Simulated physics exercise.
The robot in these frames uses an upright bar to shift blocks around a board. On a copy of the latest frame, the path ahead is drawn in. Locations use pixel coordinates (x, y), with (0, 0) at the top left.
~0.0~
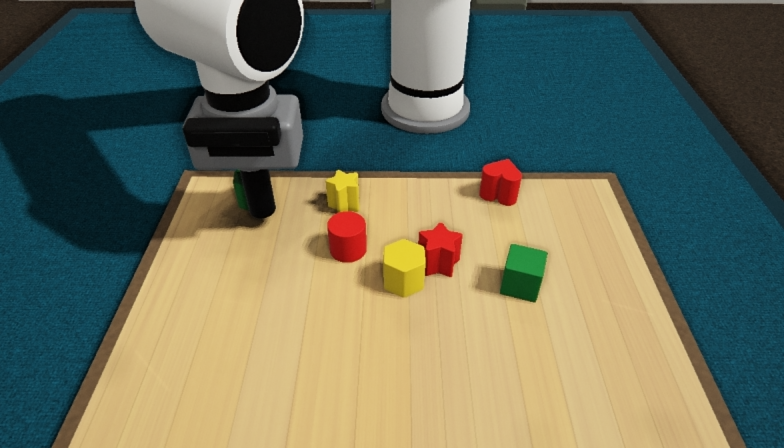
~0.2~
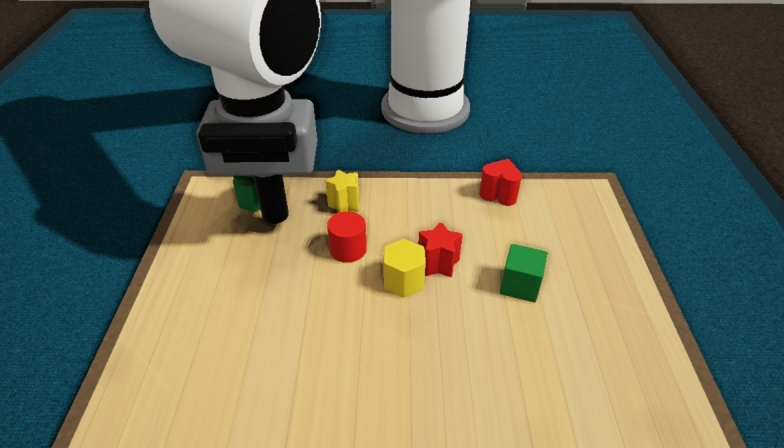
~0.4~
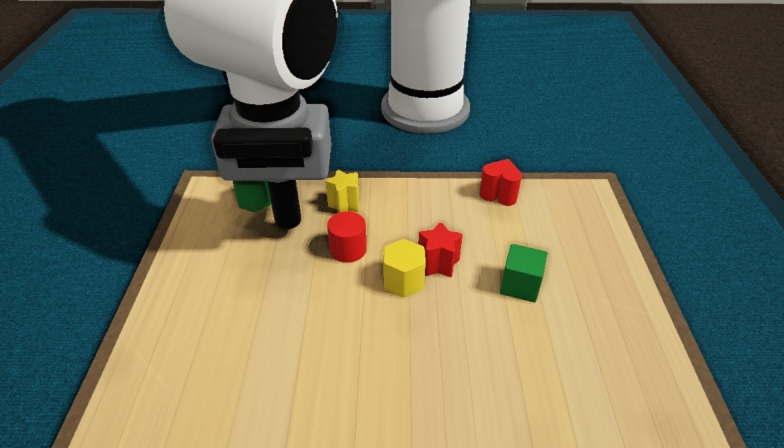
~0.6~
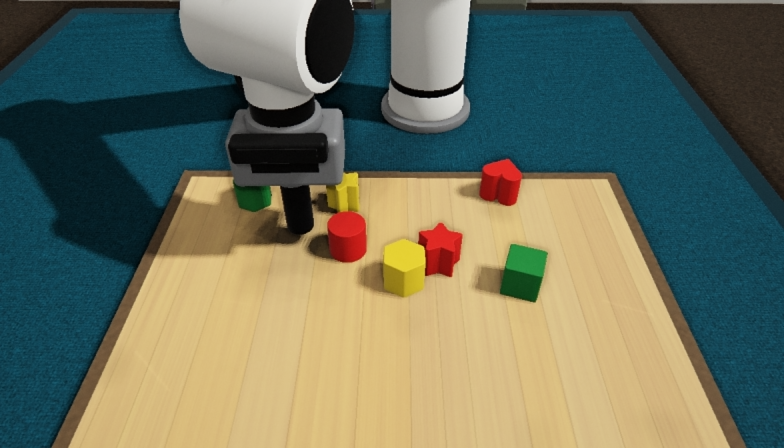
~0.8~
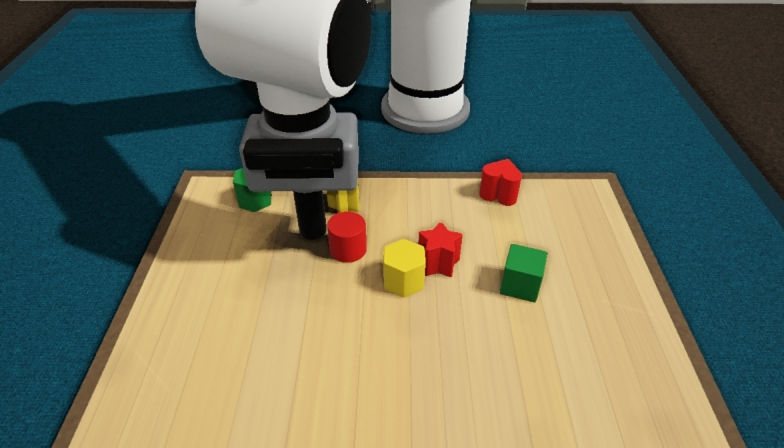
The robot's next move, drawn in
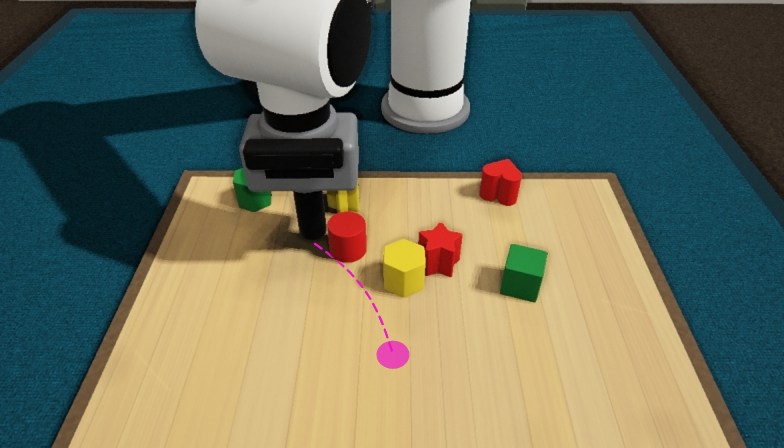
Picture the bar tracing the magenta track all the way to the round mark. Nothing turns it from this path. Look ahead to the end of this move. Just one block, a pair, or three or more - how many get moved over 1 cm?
Total: One.
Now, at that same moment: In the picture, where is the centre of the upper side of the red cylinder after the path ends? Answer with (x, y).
I think it will end close to (377, 232).
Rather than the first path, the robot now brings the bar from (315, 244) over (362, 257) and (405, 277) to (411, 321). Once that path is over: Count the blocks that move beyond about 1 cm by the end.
It moves three or more blocks.
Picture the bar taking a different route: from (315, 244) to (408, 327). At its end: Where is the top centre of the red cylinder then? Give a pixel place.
The middle of its top is at (377, 232).
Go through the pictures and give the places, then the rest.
In the first picture, bar tip (263, 211); block tops, red cylinder (346, 223); yellow hexagon (404, 254).
In the second picture, bar (276, 217); blocks unchanged.
In the third picture, bar (288, 222); blocks unchanged.
In the fourth picture, bar (301, 227); blocks unchanged.
In the fifth picture, bar (313, 232); red cylinder (346, 223); yellow hexagon (404, 254).
Path on the board, from (315, 244) over (348, 271) and (375, 308) to (393, 354).
What follows on the original path. One third of the way, bar (348, 260); red cylinder (377, 232).
Two thirds of the way, bar (375, 297); red cylinder (377, 232).
At the end, bar (393, 343); red cylinder (377, 232); yellow hexagon in place.
